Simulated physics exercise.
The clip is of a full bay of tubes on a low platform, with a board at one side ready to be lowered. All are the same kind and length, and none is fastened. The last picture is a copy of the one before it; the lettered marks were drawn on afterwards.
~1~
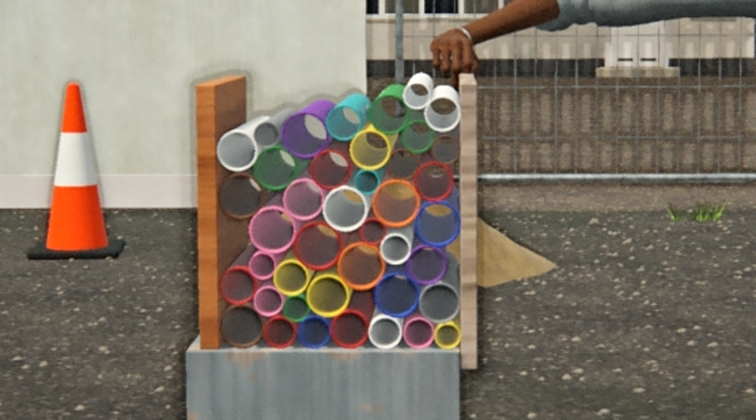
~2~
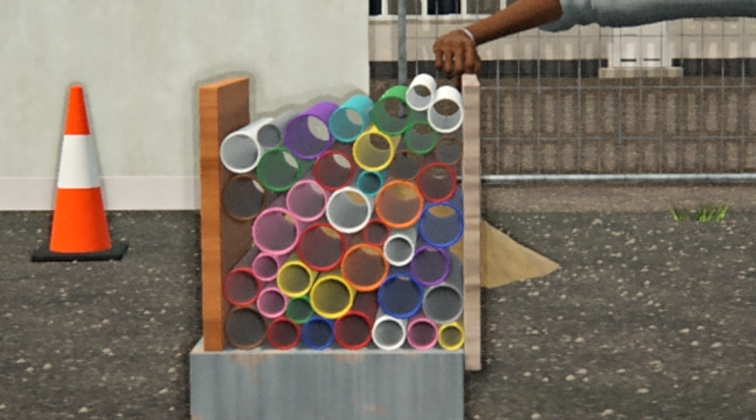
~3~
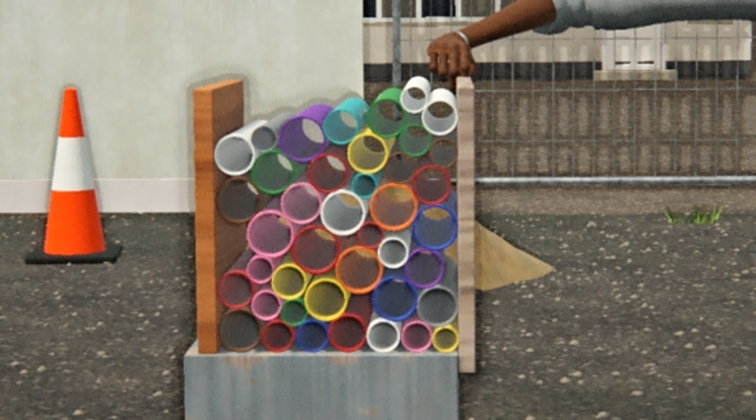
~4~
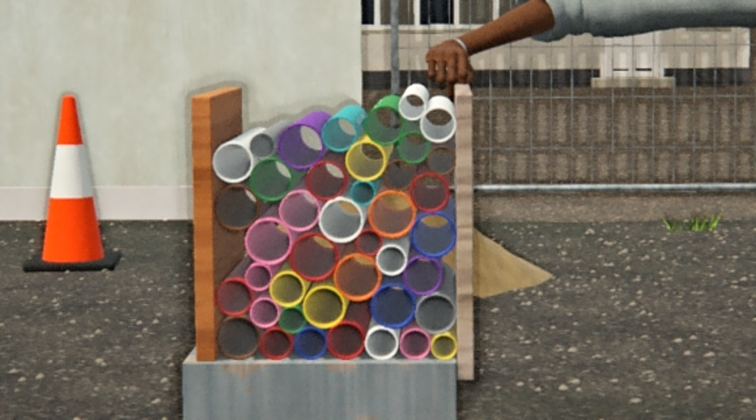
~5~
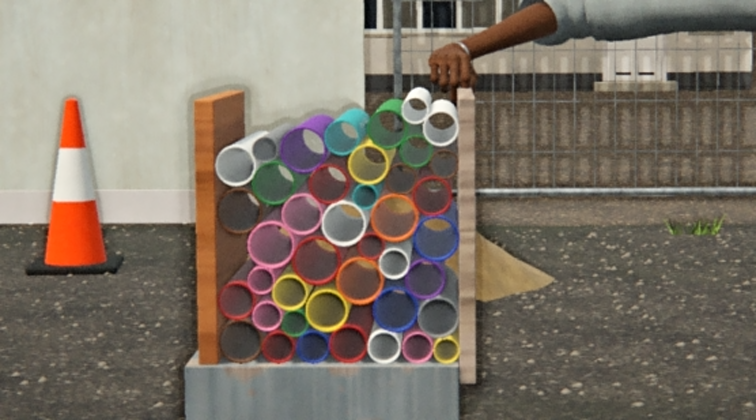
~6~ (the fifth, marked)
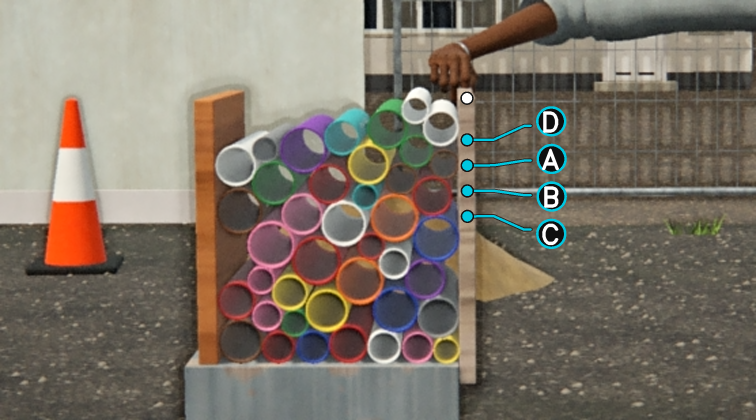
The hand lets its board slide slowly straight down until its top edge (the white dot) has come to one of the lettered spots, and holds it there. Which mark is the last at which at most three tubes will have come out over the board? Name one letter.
Slide it to A.
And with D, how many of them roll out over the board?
At D the number is none.
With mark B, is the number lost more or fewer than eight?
At B, fewer than eight.
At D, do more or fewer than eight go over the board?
Fewer than eight.
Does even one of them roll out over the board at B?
Yes, at B.
On the copy, A at (468, 166); B at (468, 191); C at (468, 217); D at (467, 140); the white dot at (467, 98).
On A. First, top of the board (459, 134).
Then, top of the board (459, 165).
Finally, top of the board (459, 165), two out over the board.
By contrast, B more than three out over the board; C more than three out over the board; D none out over the board.
